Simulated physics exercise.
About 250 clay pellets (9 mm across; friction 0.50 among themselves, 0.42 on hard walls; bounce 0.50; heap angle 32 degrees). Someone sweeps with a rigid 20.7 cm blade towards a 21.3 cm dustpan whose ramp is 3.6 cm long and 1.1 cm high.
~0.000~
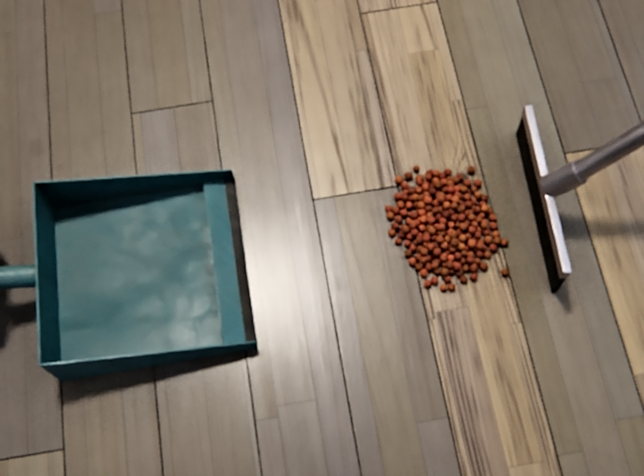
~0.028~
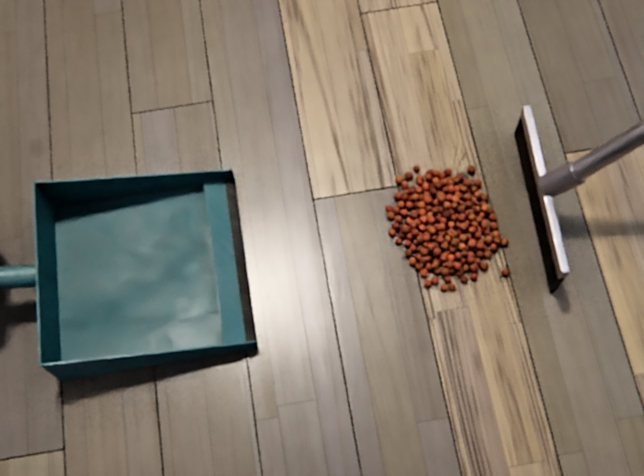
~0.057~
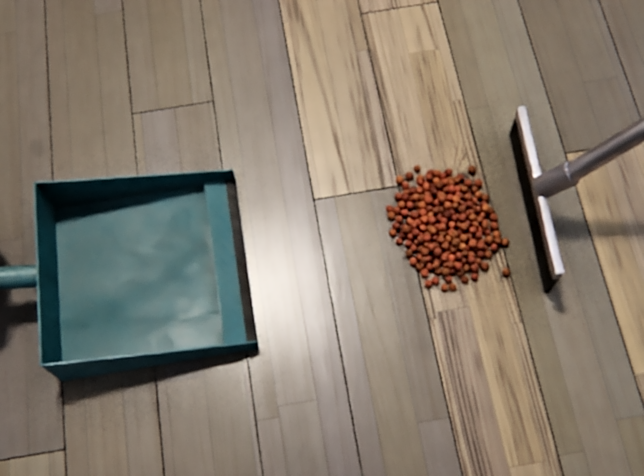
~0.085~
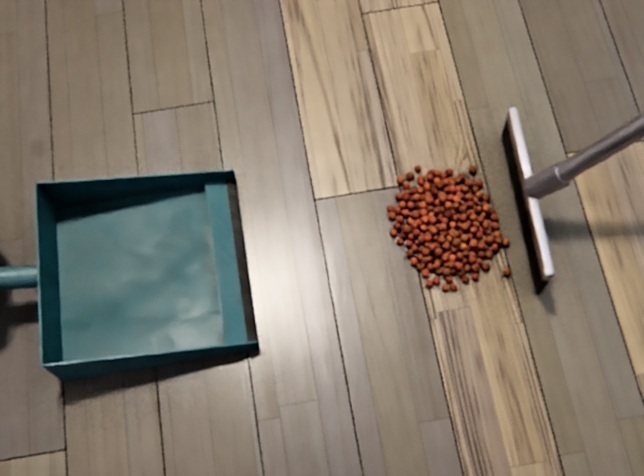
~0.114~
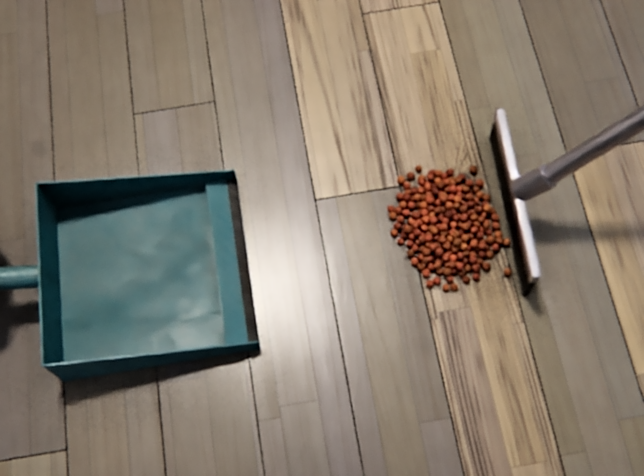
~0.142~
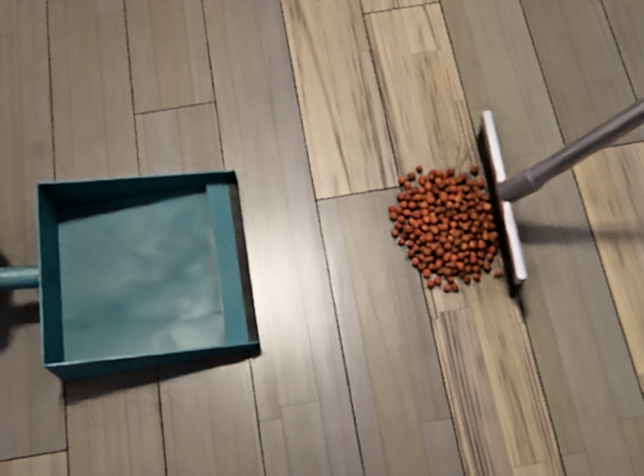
Pile of reddish-brown clay pellets on a wood-plank floor, a flat blade sliding left and nudging its right edge, teal dustpan opposite.
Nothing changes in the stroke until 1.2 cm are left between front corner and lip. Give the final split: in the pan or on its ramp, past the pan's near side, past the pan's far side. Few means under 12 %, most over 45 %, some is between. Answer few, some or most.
In the pan or on its ramp: Most; past the pan's near side: Few; past the pan's far side: Few.
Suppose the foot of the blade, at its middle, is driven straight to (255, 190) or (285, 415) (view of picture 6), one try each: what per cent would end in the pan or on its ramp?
About 40 and 5 per cent.
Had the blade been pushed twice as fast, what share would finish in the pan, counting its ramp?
Then about 60 per cent.
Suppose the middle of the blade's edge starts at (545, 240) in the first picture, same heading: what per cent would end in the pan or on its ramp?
About 50 per cent.
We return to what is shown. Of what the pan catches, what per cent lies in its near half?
Roughly 40 per cent.
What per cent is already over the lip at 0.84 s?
Some 60 per cent.
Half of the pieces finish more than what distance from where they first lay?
About 26 cm.
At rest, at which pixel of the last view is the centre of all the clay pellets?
At about (238, 252).
Then, at 0.39 s, middle of the blade 16 cm from the lip; 0 % over the lip, far side 0 %, near side 0 %.
Then, at 0.55 s, middle of the blade 7 cm from the lip; 0 % over the lip, far side 5 %, near side 5 %.
After 0.84 s, middle of the blade 2 cm from the lip; 60 % over the lip, far side 5 %, near side 5 %.
By 1.2 s all is still; pan 60 %, near side 5 %, far side 5 %, in front of the lip or behind the blade 30 %.
